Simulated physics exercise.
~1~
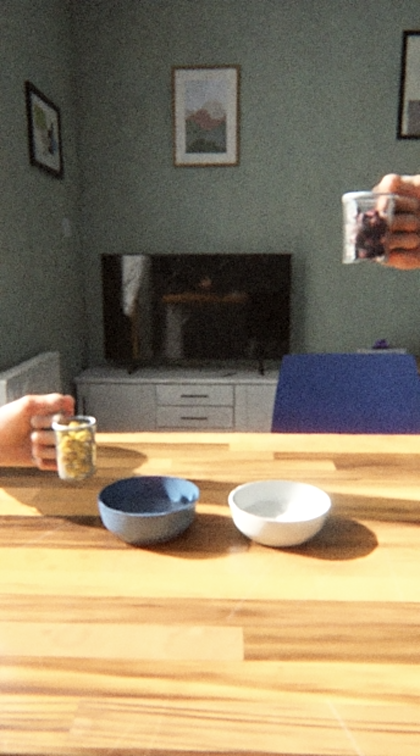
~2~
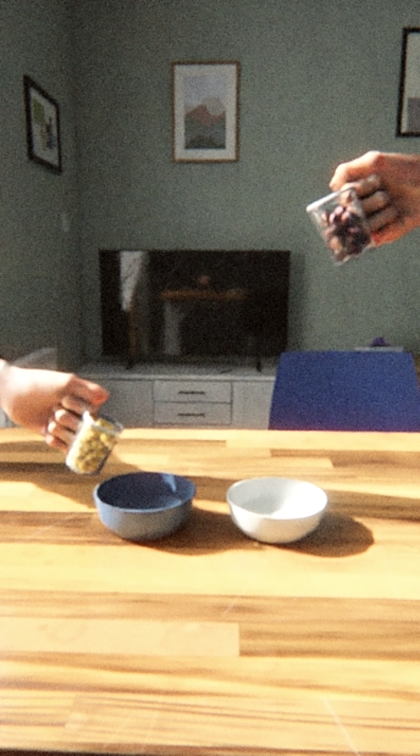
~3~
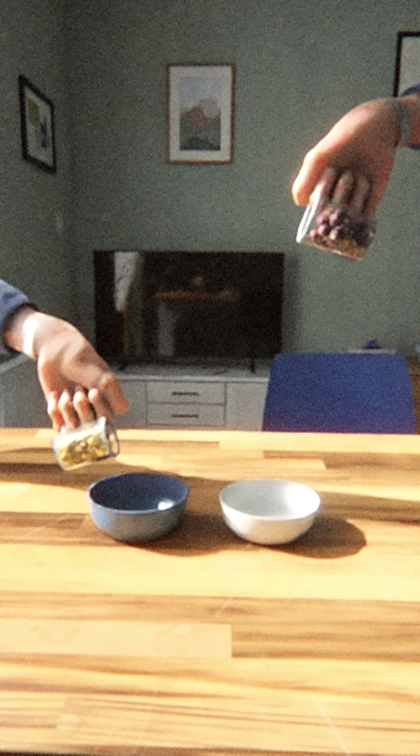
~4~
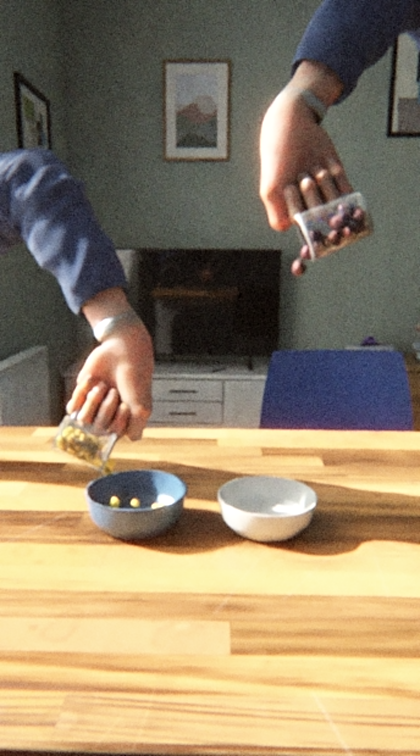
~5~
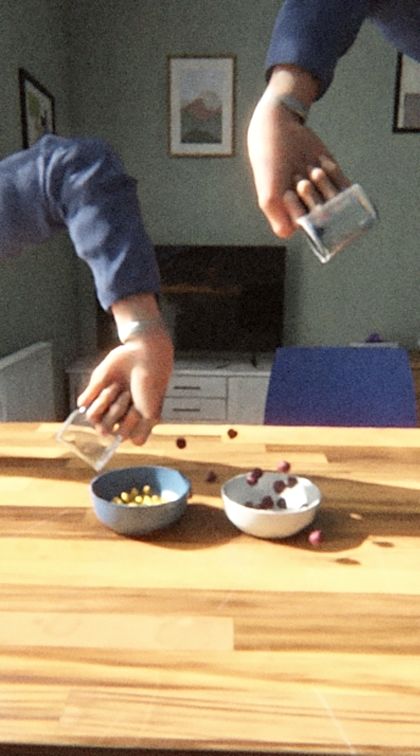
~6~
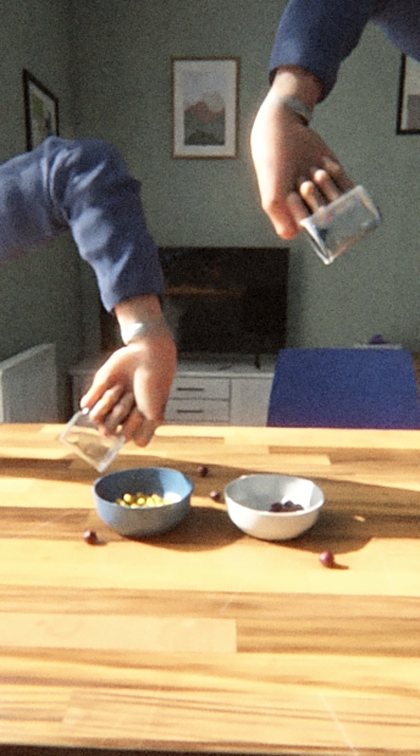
In a living room with grey-green walls and a dark television, two hands hold small clear cups above a wooden table, the left one low with yellow pieces, the right one much higher with dark reddish balls. Below them sit a blue bowl and a white bowl. Both hands tip their cups over, and the yellow pieces begin dropping into the blue bowl. The dark balls then tumble from the high cup, some landing in the white bowl while others scatter. Finally both cups are empty, the yellow pieces all rest in the blue bowl, and several dark balls lie on the table.
